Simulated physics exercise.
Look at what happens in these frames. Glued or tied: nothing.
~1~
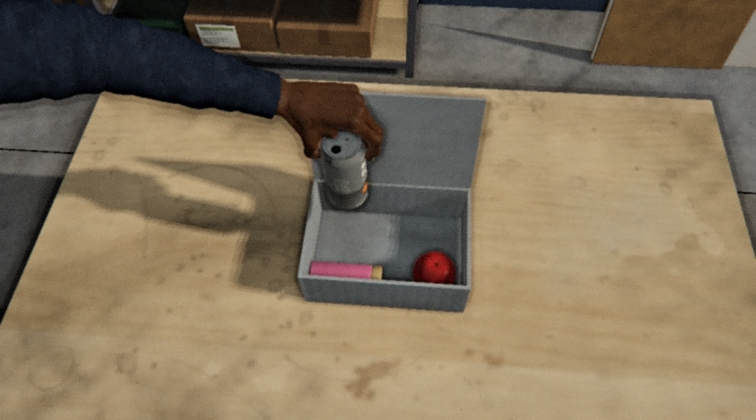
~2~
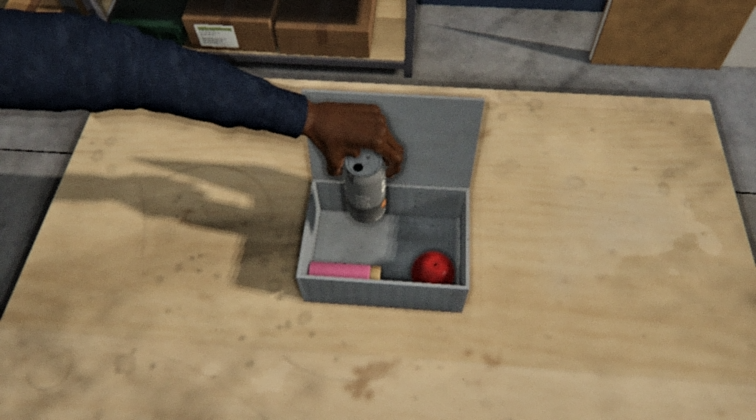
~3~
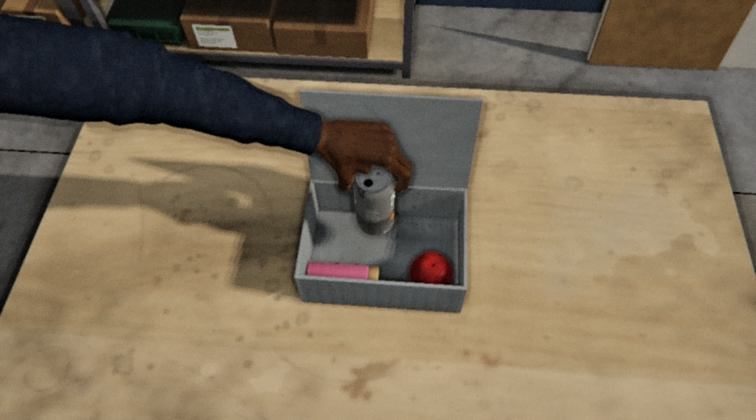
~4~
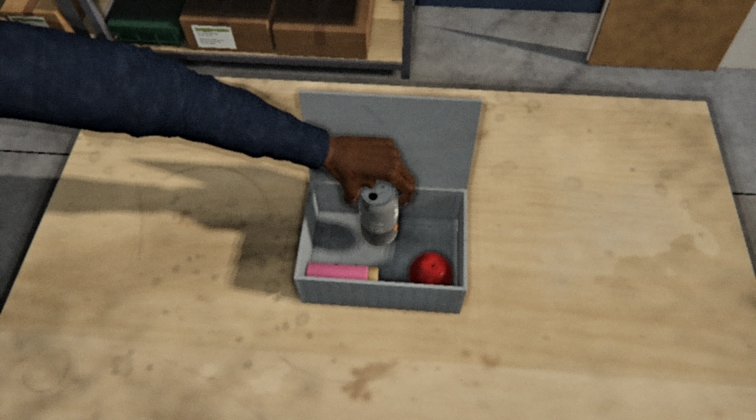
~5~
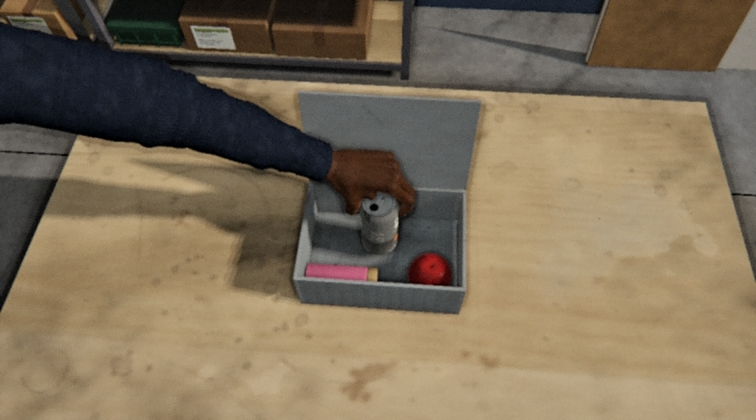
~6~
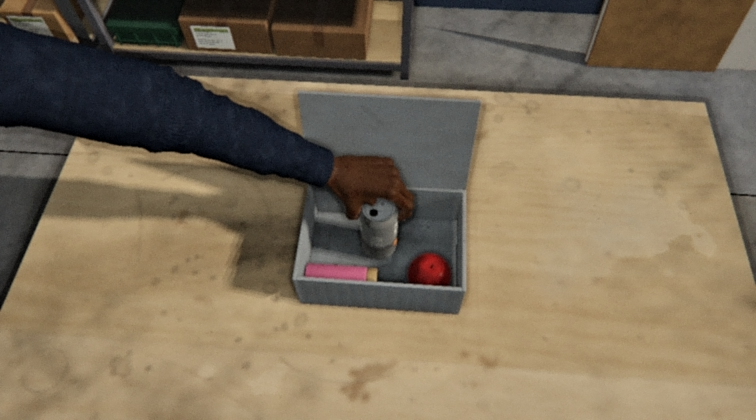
A hand lowers a grey can into an open grey box beside a red ball.
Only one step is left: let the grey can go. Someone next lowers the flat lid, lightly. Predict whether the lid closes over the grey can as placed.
Gap remains.
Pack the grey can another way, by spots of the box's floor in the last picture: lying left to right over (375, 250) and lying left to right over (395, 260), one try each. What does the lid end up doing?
First, it shuts flat; second, it closes.
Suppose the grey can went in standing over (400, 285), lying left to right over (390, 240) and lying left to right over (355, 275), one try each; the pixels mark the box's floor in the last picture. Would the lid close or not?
Lid down; lid down; lid down.
Then, 1.20 s past the last view, lid starting down.
Then, 1.60 s past the last view, lid 57° above the rim.
Then, 3.80 s past the last view, lid 47° above the rim.
Finally, lid 48° above the rim; all 3 still in place. Final places as the last picture's camera would see them, grey can near (379, 227).
